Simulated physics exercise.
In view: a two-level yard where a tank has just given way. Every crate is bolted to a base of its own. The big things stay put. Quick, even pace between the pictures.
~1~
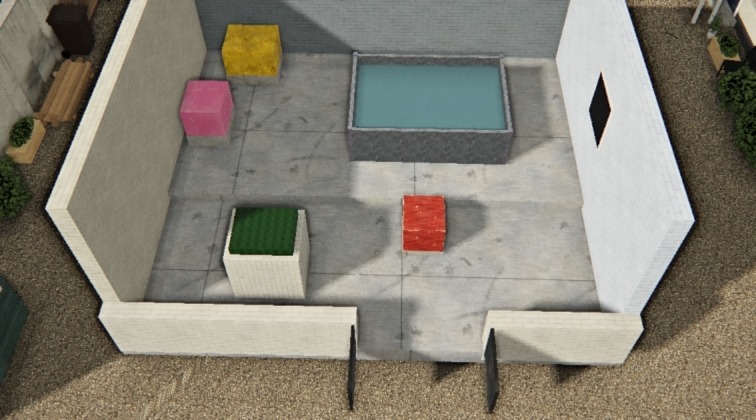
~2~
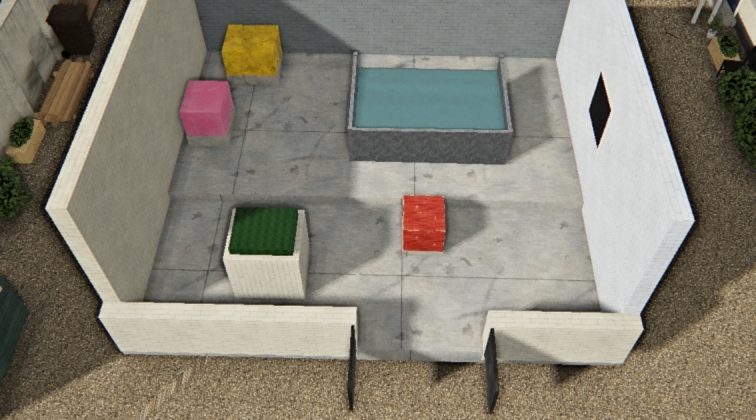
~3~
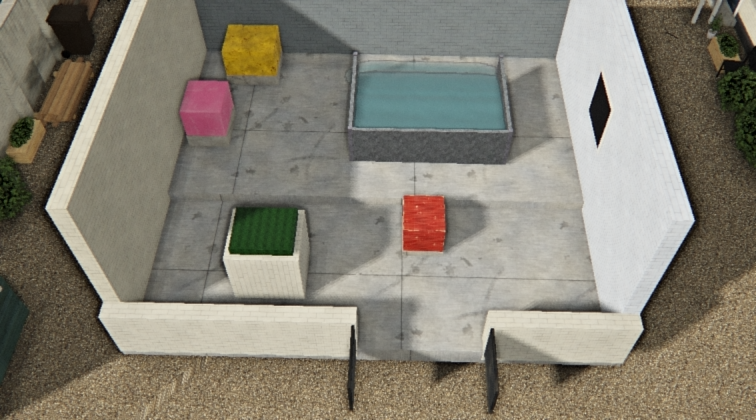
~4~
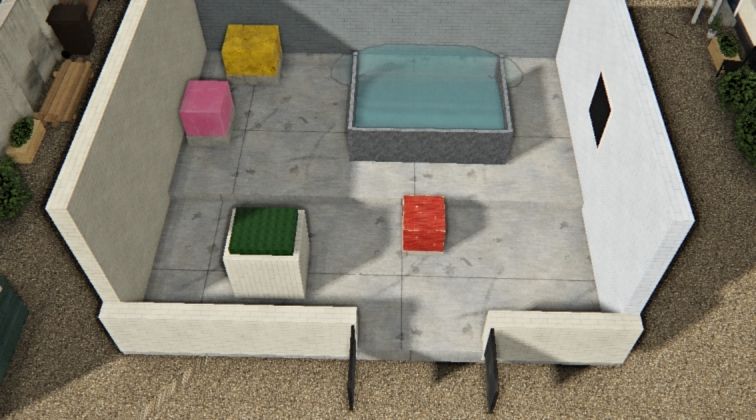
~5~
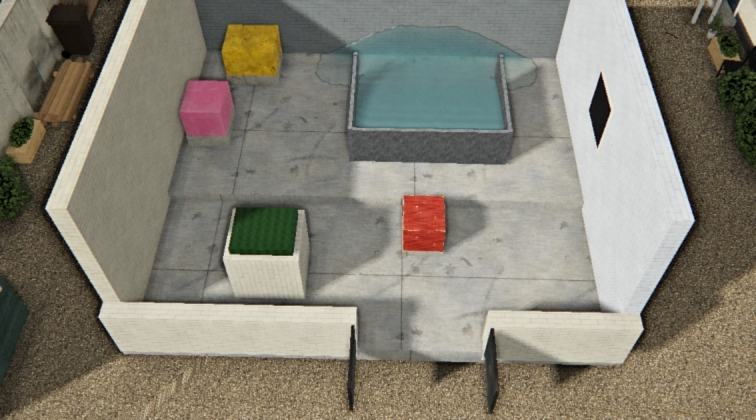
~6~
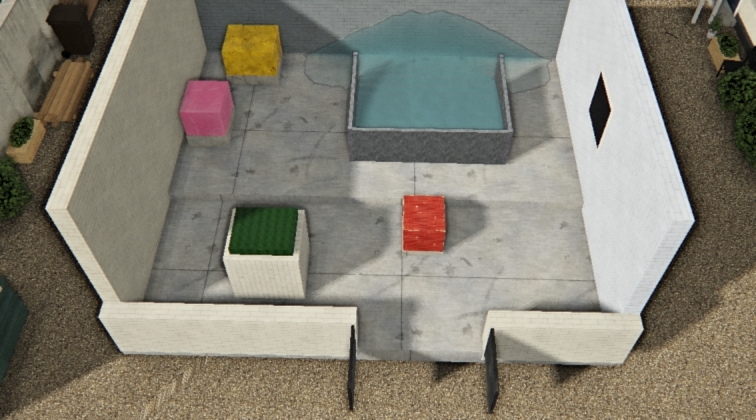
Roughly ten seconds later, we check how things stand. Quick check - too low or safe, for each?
Yellow crate too low; pink crate safe; red crate too low.
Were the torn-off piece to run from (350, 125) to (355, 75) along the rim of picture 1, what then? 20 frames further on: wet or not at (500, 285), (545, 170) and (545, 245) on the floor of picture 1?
Place one: Spared by the leak. Place two: Spared by the leak. Place three: Spared by the leak.
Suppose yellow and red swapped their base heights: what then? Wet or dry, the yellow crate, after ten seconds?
Yellow: Flooded.
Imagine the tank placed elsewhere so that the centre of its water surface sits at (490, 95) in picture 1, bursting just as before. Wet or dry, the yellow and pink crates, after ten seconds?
As I see it, yellow gets reached, and pink is not reached.
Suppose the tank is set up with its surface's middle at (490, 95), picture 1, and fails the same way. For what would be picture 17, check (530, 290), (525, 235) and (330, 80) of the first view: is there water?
First unwetted; next unwetted; last drenched.
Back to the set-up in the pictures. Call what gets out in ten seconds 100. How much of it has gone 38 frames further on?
Near 25 in a hundred, I reckon.
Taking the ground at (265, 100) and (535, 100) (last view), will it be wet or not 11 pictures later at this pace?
Going by the order given, the first is inundated and the second inundated.
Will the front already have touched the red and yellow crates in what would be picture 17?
For the red crate, it has not; for the yellow crate, it has.
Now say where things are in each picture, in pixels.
In the first frame, the tank at (429, 95) is whole and still.
In the second frame, water pours out on the tank's far side and has run to a hidden place.
In the third frame, the front is at (349, 74), out from the gap on the tank's far side.
In the fourth frame, the front is at (511, 65), out from the gap on the tank's far side.
In the fifth frame, the front is at (529, 59), out from the gap on the tank's far side.
In the sixth frame, the front is at (547, 60), out from the gap on the tank's far side.
A moment on, water covers 15 % of the floor; the yellow crate water round its plinth, the pink crate not reached, the red crate not reached.
Next, water covers 30 % of the floor; the yellow crate water round its plinth, the pink crate water round its plinth, the red crate not reached.
Then, water covers 75 % of the floor; the yellow crate water round its plinth, the pink crate water round its plinth, the red crate water round its plinth.
Later, water covers 90 % of the floor; the yellow crate water round its plinth, the pink crate water round its plinth, the red crate water round its plinth.
In the end, water covers 95 % of the floor; the yellow crate was topped, the pink crate stayed above the water, the red crate was topped.
